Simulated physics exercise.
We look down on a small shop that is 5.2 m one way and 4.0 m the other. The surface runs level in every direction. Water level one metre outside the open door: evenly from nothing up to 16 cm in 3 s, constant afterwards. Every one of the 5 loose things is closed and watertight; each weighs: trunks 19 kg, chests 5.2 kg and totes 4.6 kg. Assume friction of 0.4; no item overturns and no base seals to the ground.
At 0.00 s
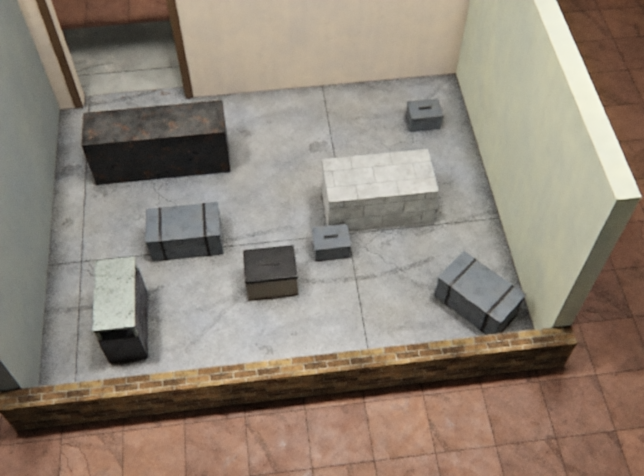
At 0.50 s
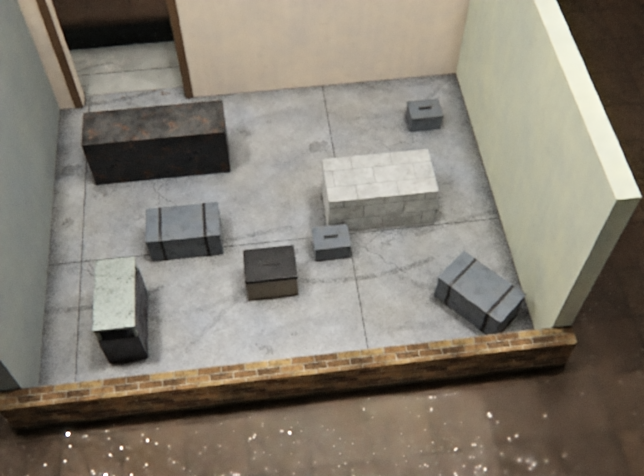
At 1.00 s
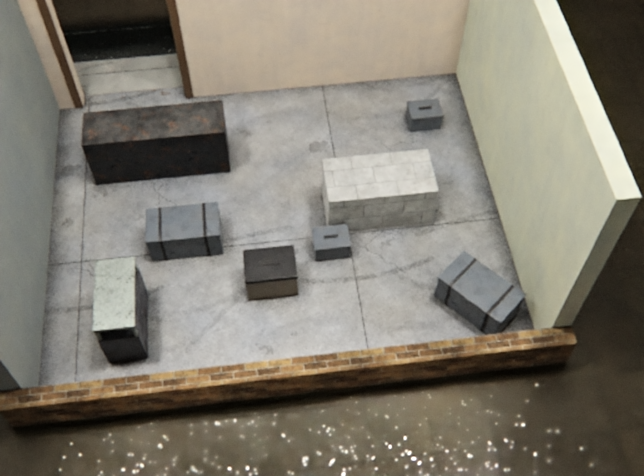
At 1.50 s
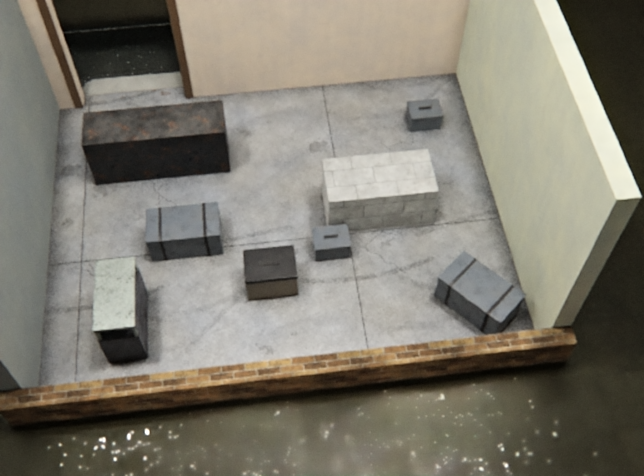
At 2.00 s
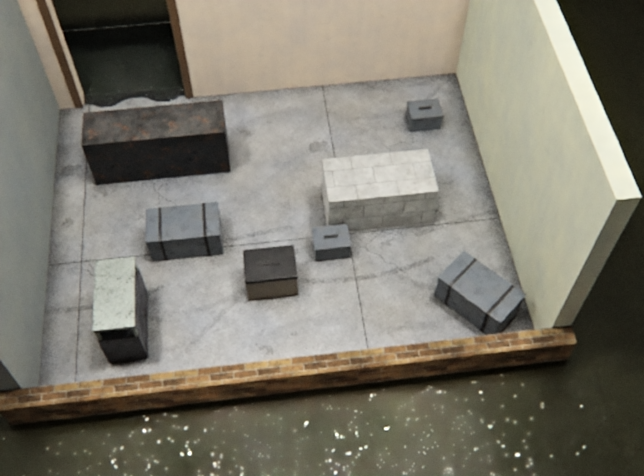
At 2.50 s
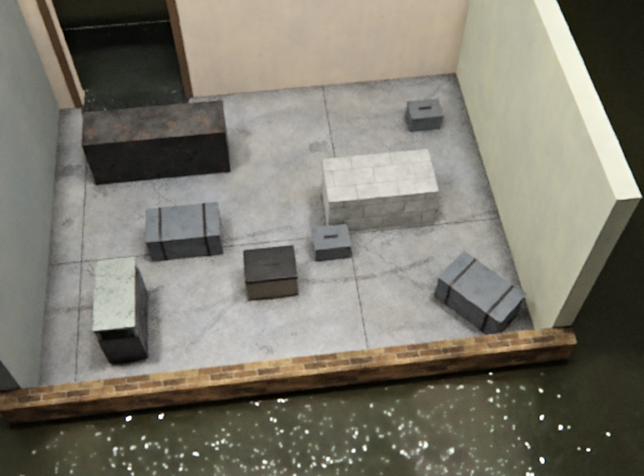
Dark water spreads over the reddish tiles outside a small walled room, glinting in front of the low brick edge. It then creeps in through the doorway at the upper left, covering the pale threshold up to the room's floor, while the boxes and blocks inside stay where they are.
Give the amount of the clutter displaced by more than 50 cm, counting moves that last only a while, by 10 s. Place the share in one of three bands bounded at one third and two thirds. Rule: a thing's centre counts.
It goes in the band less than one third.
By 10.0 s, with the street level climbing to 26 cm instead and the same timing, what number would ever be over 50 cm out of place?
Result: 2.
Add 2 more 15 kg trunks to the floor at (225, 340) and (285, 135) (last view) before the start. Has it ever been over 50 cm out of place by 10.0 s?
In that order: Within the mark, beyond the mark.
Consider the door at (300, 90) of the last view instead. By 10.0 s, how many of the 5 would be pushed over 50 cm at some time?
Then it comes to 1.
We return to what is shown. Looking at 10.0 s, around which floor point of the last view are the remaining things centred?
Roughly at (345, 266).
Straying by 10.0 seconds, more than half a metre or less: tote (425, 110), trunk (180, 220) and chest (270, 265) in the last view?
Result, in turn: Exceeded / stayed within / stayed within.
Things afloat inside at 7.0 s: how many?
Count: 0.
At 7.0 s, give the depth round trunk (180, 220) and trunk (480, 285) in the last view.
Depth approx. 1 cm / 0 cm.
After 3.5 s 0 of 5 are over 50 cm from their spots; 0 afloat.
After 4.5 s 0 of 5 are over 50 cm from their spots; 0 afloat.
After 7.0 s 0 of 5 are over 50 cm from their spots; 0 afloat.
After 10.0 s 1 of 5 are over 50 cm from their spots, and 1 have been at some point; 1 afloat.
